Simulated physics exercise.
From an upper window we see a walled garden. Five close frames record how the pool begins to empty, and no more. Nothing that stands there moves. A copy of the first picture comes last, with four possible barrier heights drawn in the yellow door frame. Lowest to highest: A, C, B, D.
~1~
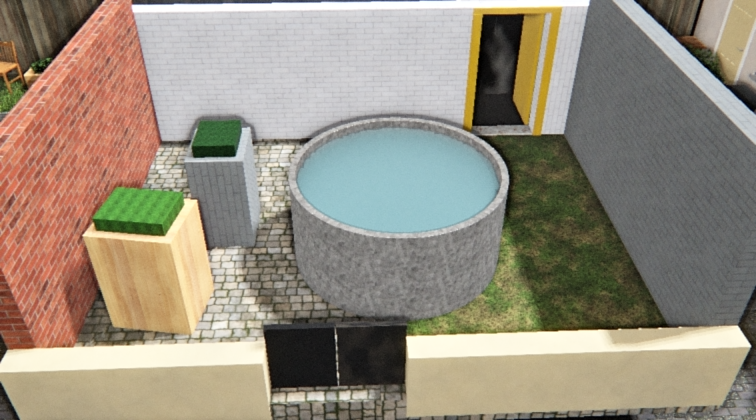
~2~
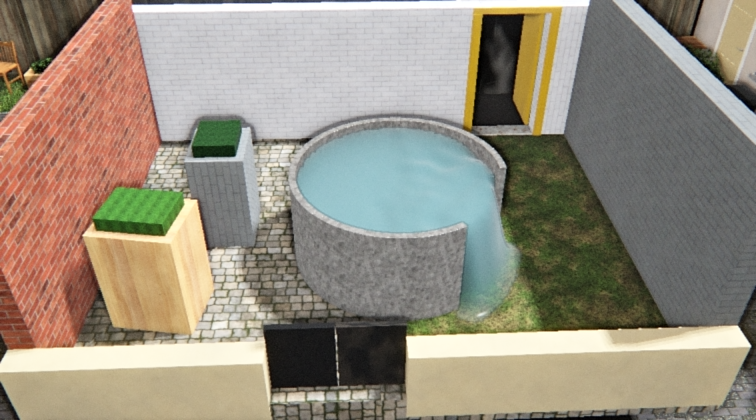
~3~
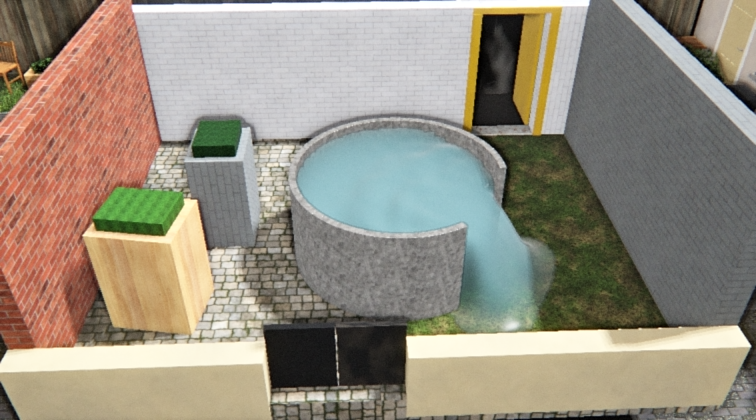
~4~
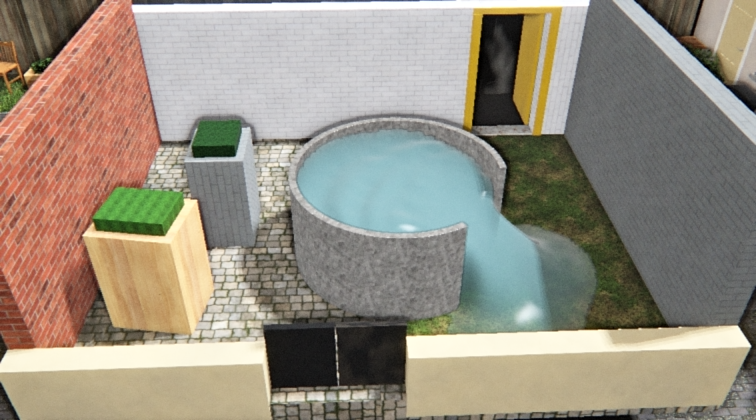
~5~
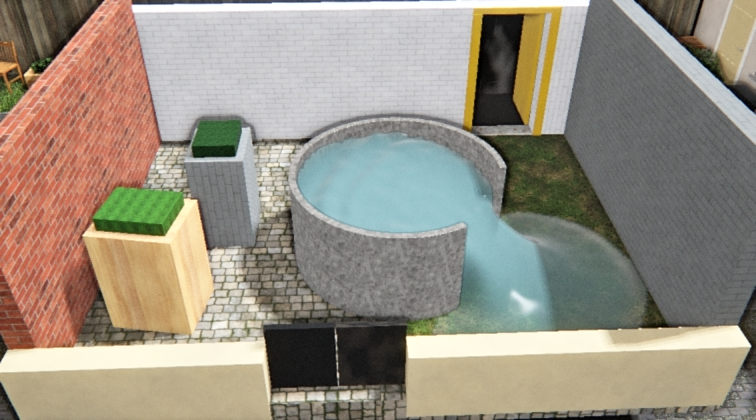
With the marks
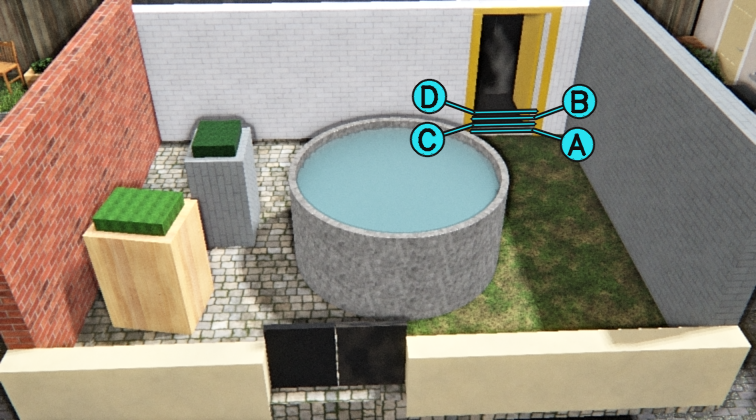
The clip opens on a walled garden seen from above, a round stone pool of still water at its centre. A section of the pool's right side disappears and water pours through the gap onto the grass, then fans out in a widening sheet toward the grey wall.
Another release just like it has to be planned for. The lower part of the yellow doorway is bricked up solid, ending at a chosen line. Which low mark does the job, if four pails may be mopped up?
Line B.
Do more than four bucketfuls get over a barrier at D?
No, that is safe.
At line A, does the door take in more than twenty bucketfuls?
Yes, clearly.
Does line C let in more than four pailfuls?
Yes, it does.
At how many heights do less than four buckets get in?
Two of them.
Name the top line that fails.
It is C.
On the marked copy, A at (502, 130); B at (504, 118); C at (503, 124); D at (504, 111); from the bottom up A, C, B, D.
If A is chosen, dozens of bucketfuls pour in.
If B is chosen, a bucket or two gets in.
If C is chosen, about 11 bucketfuls get in.
If D is chosen, nothing gets over.
